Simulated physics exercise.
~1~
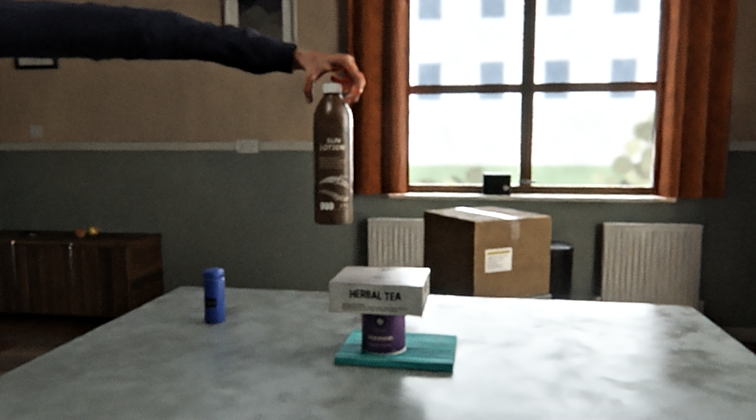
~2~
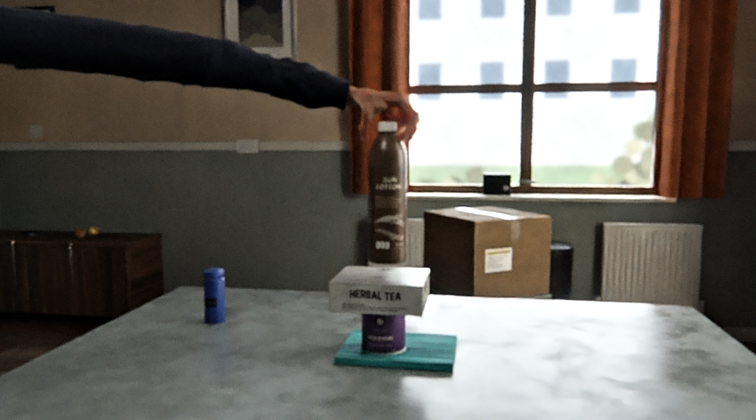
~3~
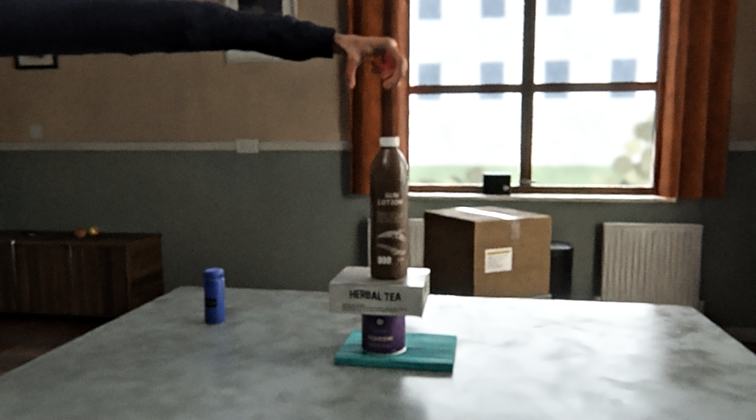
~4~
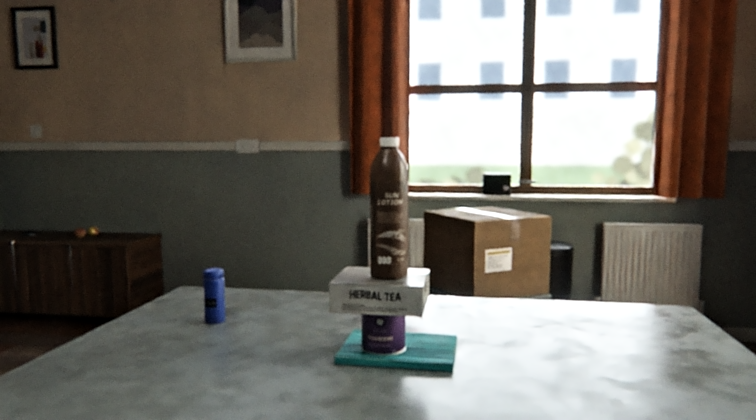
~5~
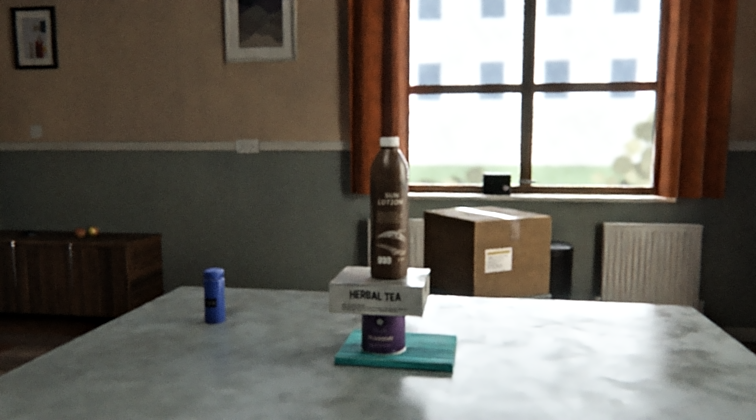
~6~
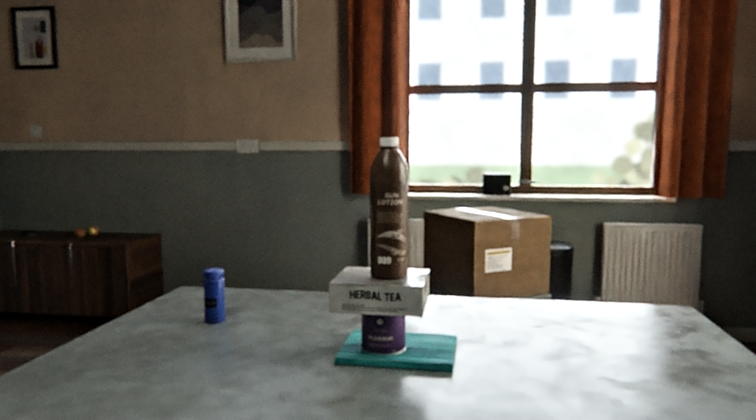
At first, a hand reaching in from the left holds a brown lotion bottle upright in the air above a marble-patterned table, where a white herbal tea packet rests on a purple pot and a turquoise board. A small blue shaker stands apart to the left, with a window and cardboard box behind. The hand moves the bottle right and down onto the packet. Then the fingers let go and the arm draws back out of view. The bottle stays upright on top, and the whole stack remains standing, with nothing shifting through to the end.
